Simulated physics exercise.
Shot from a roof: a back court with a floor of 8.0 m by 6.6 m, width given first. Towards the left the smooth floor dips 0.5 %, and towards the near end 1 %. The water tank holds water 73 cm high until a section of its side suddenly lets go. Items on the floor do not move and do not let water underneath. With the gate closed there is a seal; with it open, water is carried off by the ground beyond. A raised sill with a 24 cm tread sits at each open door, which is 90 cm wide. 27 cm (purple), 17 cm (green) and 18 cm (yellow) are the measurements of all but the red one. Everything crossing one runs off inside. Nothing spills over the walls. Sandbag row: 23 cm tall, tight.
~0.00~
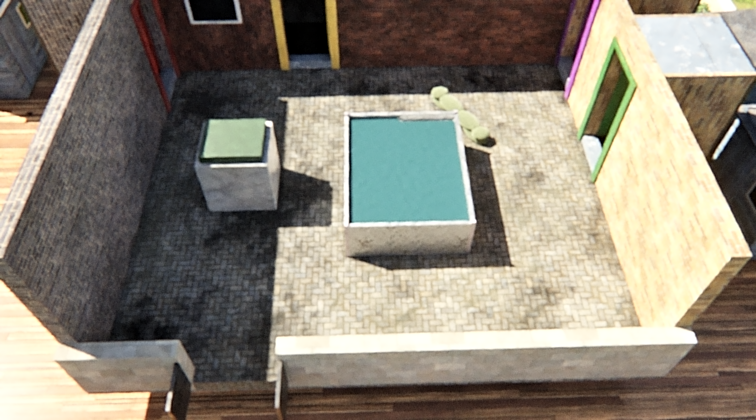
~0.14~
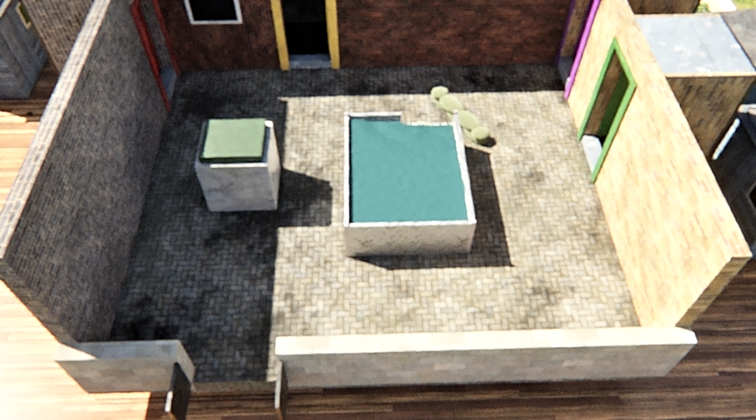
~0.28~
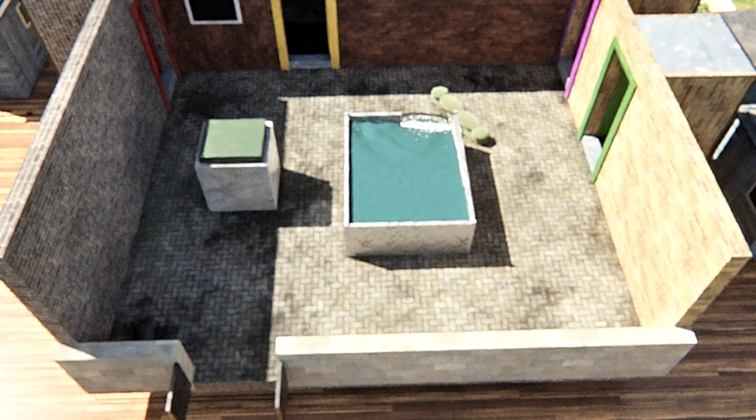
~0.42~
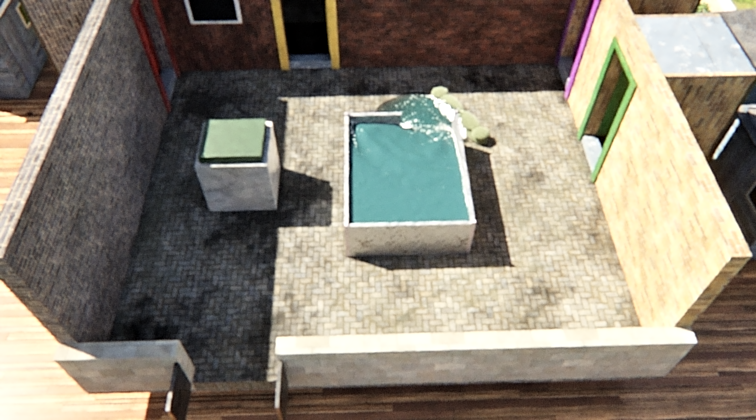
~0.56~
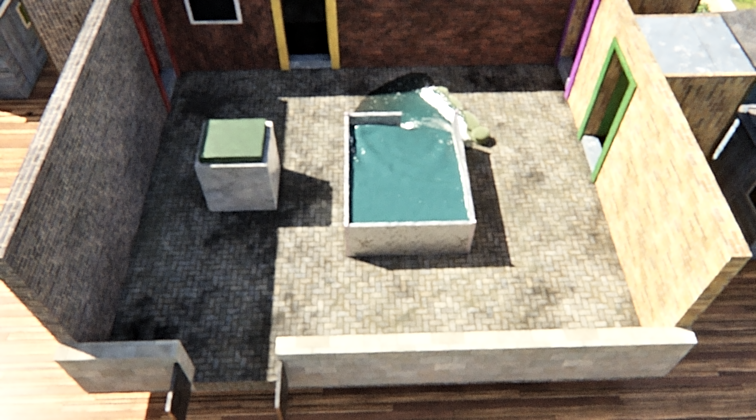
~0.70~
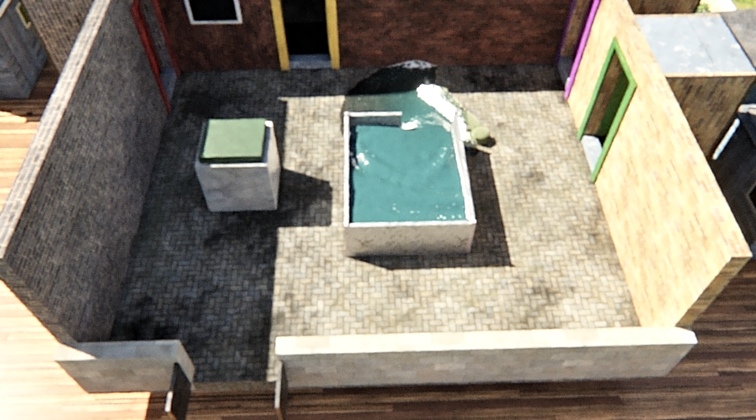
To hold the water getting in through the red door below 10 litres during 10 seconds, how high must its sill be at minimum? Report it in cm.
22 cm.
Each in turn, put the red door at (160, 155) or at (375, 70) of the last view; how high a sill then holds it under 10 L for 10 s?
12.5 and 35 cm.
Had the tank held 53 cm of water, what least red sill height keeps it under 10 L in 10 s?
Minimum height: Approx. 16 cm.
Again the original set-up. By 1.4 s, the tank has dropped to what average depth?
About 54 cm.
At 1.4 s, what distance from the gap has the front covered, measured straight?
3.2 m.
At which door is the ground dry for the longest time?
The green door.
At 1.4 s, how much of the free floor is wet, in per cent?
Around 15 per cent of the free floor.
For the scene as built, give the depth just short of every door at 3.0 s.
Purple door 22 cm, green door 1 cm, red door 27 cm, yellow door 15 cm.
After 1.4 s water covers 15 % of the floor, deepest (49 cm) near (452, 123); it has not reached the red door.
After 3.0 s water covers 35 % of the floor, deepest (34 cm) near (452, 123); 27 cm at the red door, 0 litres in over its 26 cm sill.
After 10.0 s water covers 90 % of the floor, deepest (17 cm) near (102, 369); 11 cm at the red door, 1 litre in over its 26 cm sill.
At the red door as built, the water arrived by 2.5 s and peaked near 27 cm at 3.0 s.
With a sill of 20 cm, 19 litres would have come in within the 10 s; with 27.5 cm, 0 litres. So under 10 litres takes about 22 cm.
